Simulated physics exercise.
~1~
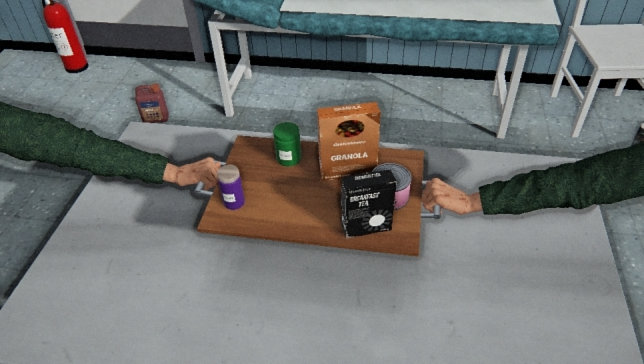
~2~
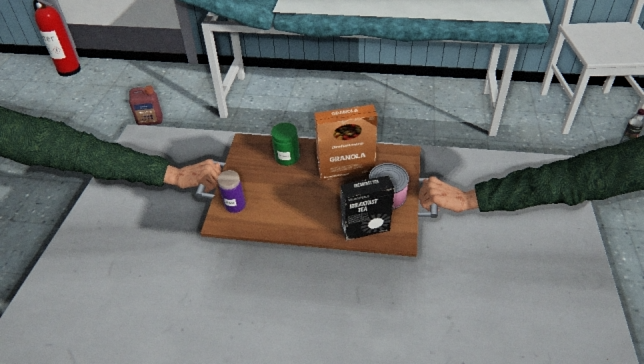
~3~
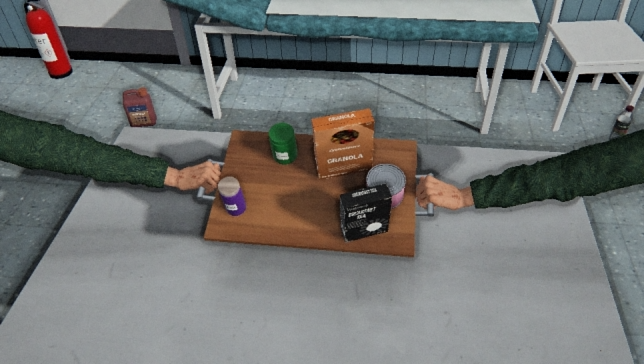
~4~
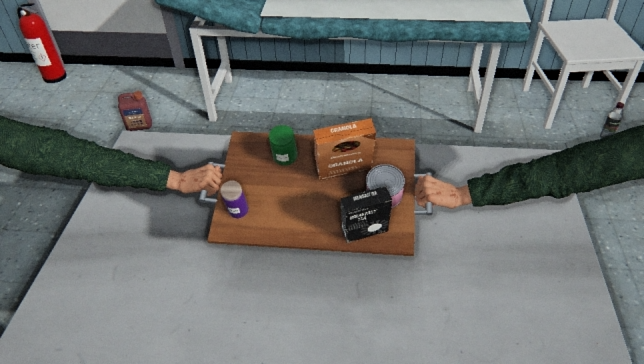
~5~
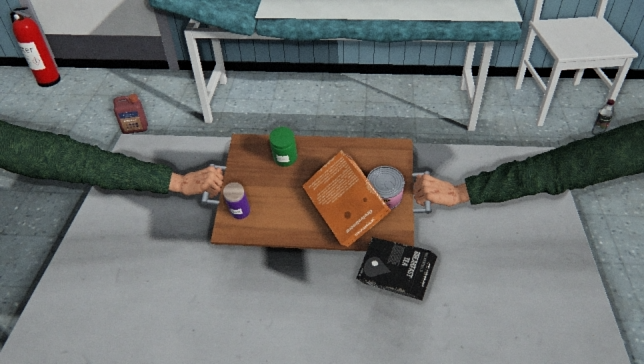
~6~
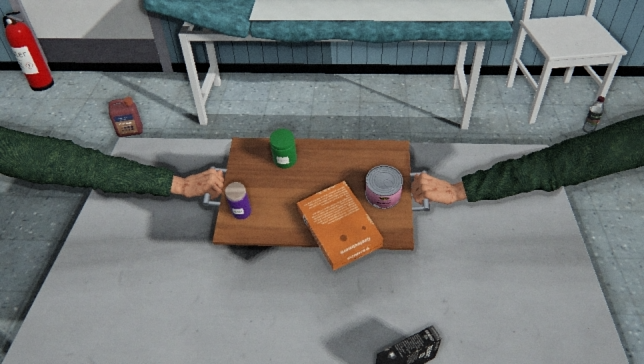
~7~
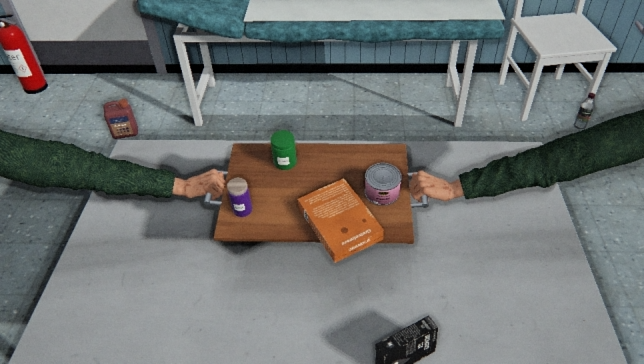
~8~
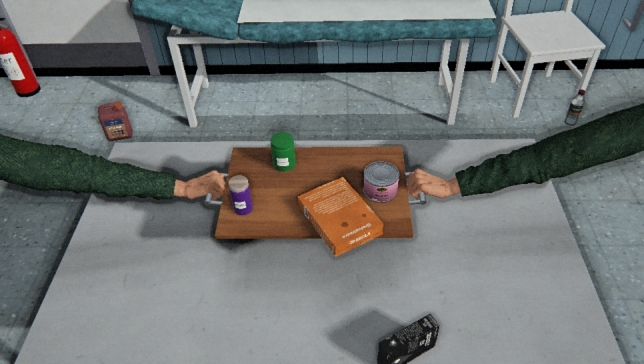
Two green-sleeved arms reach in from the left and right, holding a rimless brown wooden tray by its handles above a pale grey table, seen from above in a room with blue walls. On it stand a purple shaker at left, a green jar behind, a tall orange packet, a black packet and a pink tub at right. The hands dip the near edge, and the black packet tumbles off onto the table while the orange packet topples forward. The tray levels again, with the orange packet lying flat near its front edge and the shaker, jar and tub still standing.
